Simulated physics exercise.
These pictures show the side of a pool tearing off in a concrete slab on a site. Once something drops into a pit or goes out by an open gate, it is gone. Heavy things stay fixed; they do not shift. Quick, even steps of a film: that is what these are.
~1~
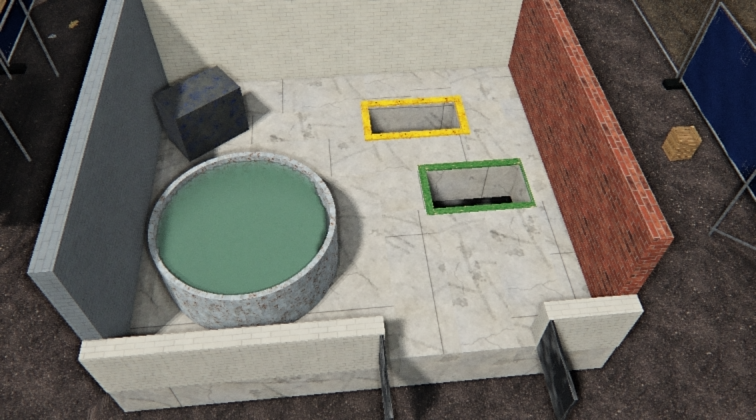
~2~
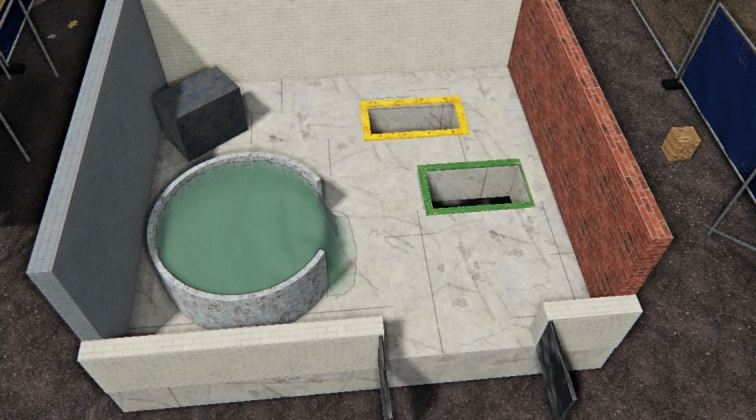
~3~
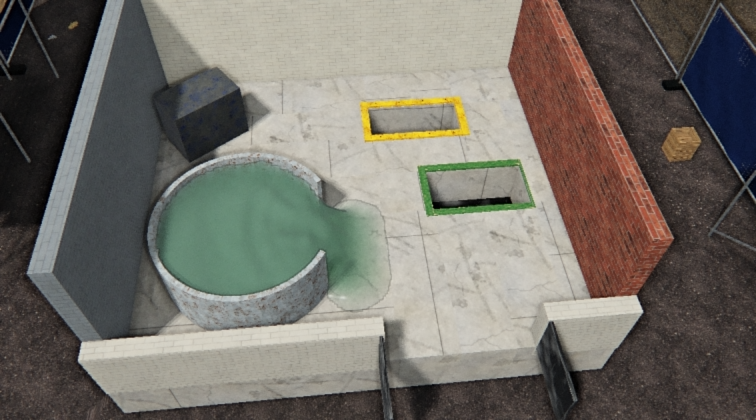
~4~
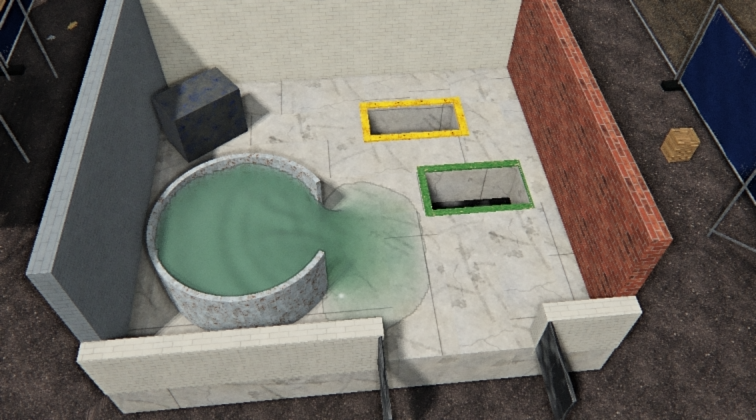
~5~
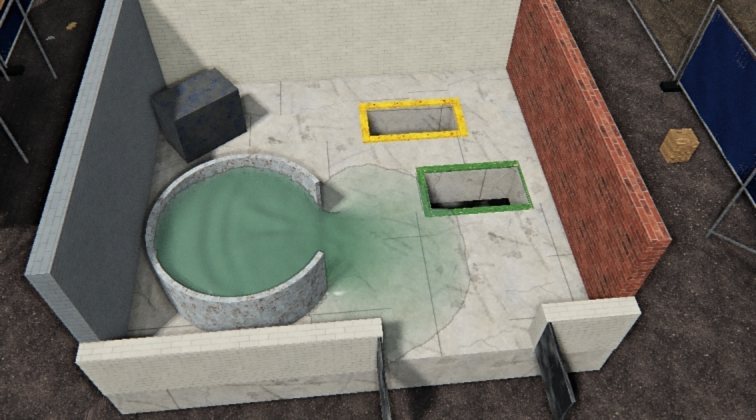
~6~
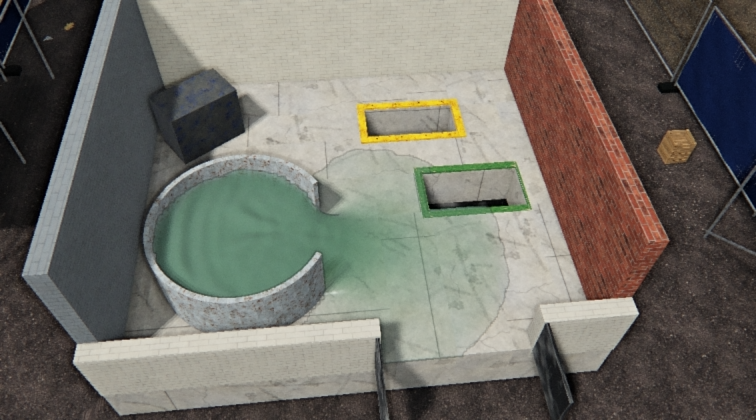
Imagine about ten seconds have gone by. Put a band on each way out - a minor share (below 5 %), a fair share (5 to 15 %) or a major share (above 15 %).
Outcome: The gate carries off plenty - exceeding fifteen per cent; the yellow pit carries off next to nothing - beneath five per cent; the green pit carries off plenty - exceeding fifteen per cent.
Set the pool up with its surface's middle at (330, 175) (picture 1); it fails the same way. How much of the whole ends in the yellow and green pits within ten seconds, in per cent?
Shares - yellow: 0 in a hundred, green: 65 in a hundred.
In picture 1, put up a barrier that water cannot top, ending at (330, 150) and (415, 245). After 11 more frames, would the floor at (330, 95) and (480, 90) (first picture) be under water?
In turn, the first is spared and the second spared.
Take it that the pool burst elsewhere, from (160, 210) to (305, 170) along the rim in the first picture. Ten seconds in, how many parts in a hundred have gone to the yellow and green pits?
For yellow it's about 20 per cent, and for green about 25 per cent.
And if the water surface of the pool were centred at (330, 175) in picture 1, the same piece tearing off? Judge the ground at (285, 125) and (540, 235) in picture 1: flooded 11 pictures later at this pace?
So, first one left untouched, second one soaked.
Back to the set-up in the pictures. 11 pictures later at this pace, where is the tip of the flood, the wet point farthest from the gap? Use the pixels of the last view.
Roughly at (507, 94).
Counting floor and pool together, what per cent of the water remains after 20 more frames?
Near 68 percent, give or take.
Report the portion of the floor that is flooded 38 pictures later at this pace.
It comes out near 60 percent.
A moment on, water covers 40 % of the floor; the gate 2 %, the yellow pit 0 %, the green pit 5 %.
Next, water covers 45 % of the floor; the gate 5 %, the yellow pit 2 %, the green pit 10 %.
Then, water covers 50 % of the floor; the gate 10 %, the yellow pit 2 %, the green pit 19 %.
Later, water covers 60 % of the floor; the gate 18 %, the yellow pit 3 %, the green pit 33 %.
In the end, water covers 75 % of the floor; the gate 25 %, the yellow pit 3 %, the green pit 42 %.
